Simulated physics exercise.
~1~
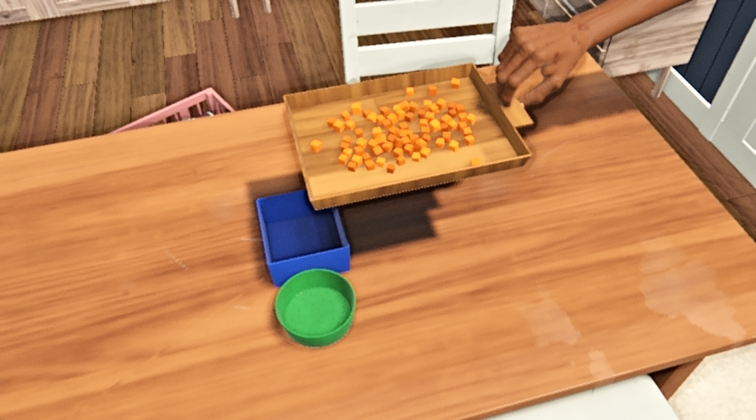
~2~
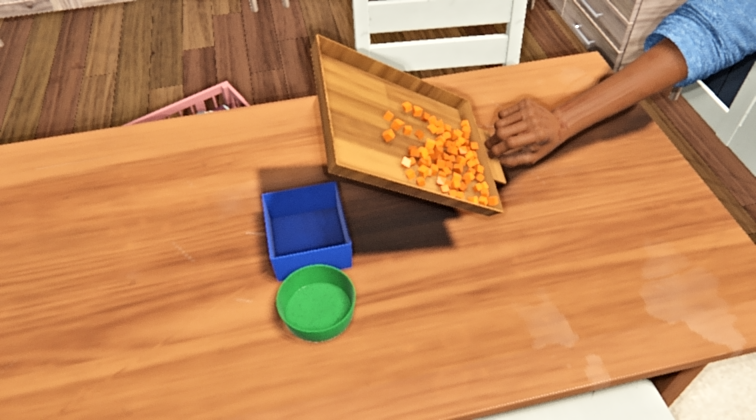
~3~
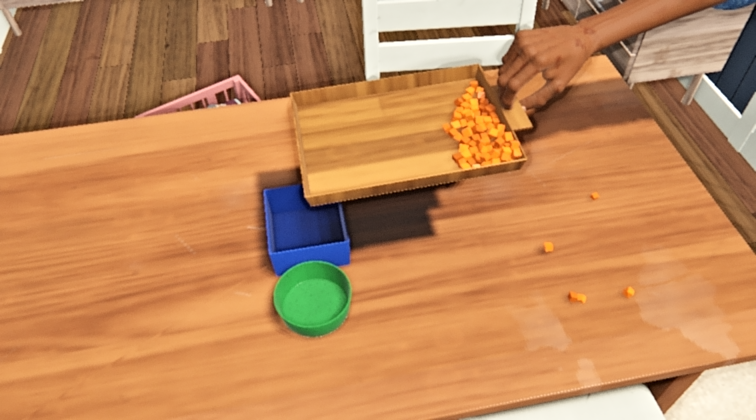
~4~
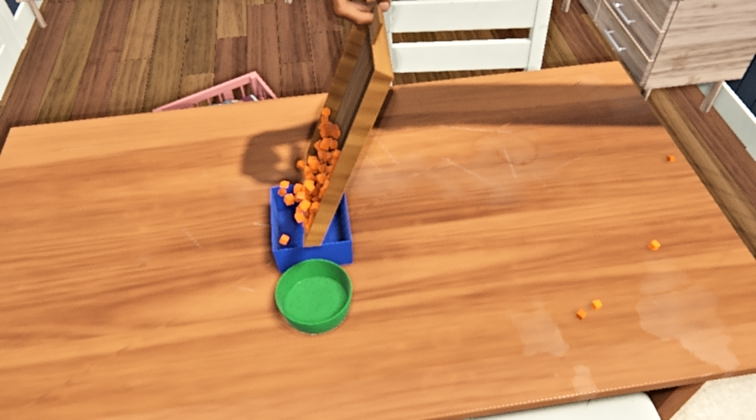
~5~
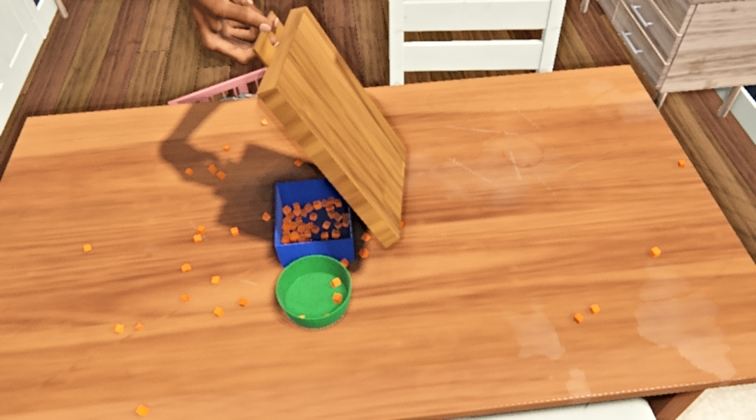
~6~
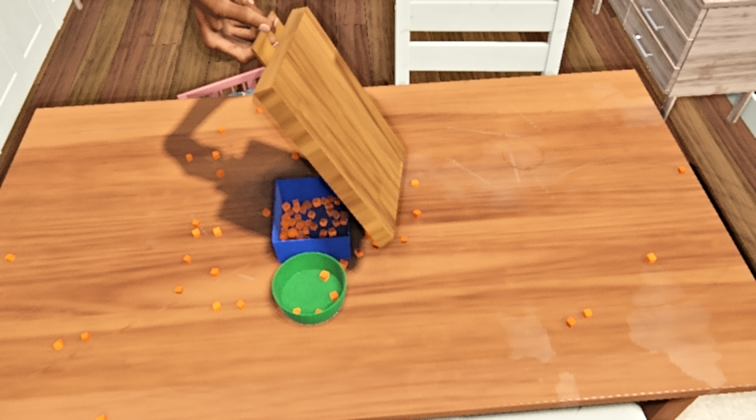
We see a hand tip a wooden tray of orange carrot cubes to the right, spilling a few, then level it and tilt it steeply left over a blue tin; most land inside, a few reach the green dish, and many lie scattered across the table.
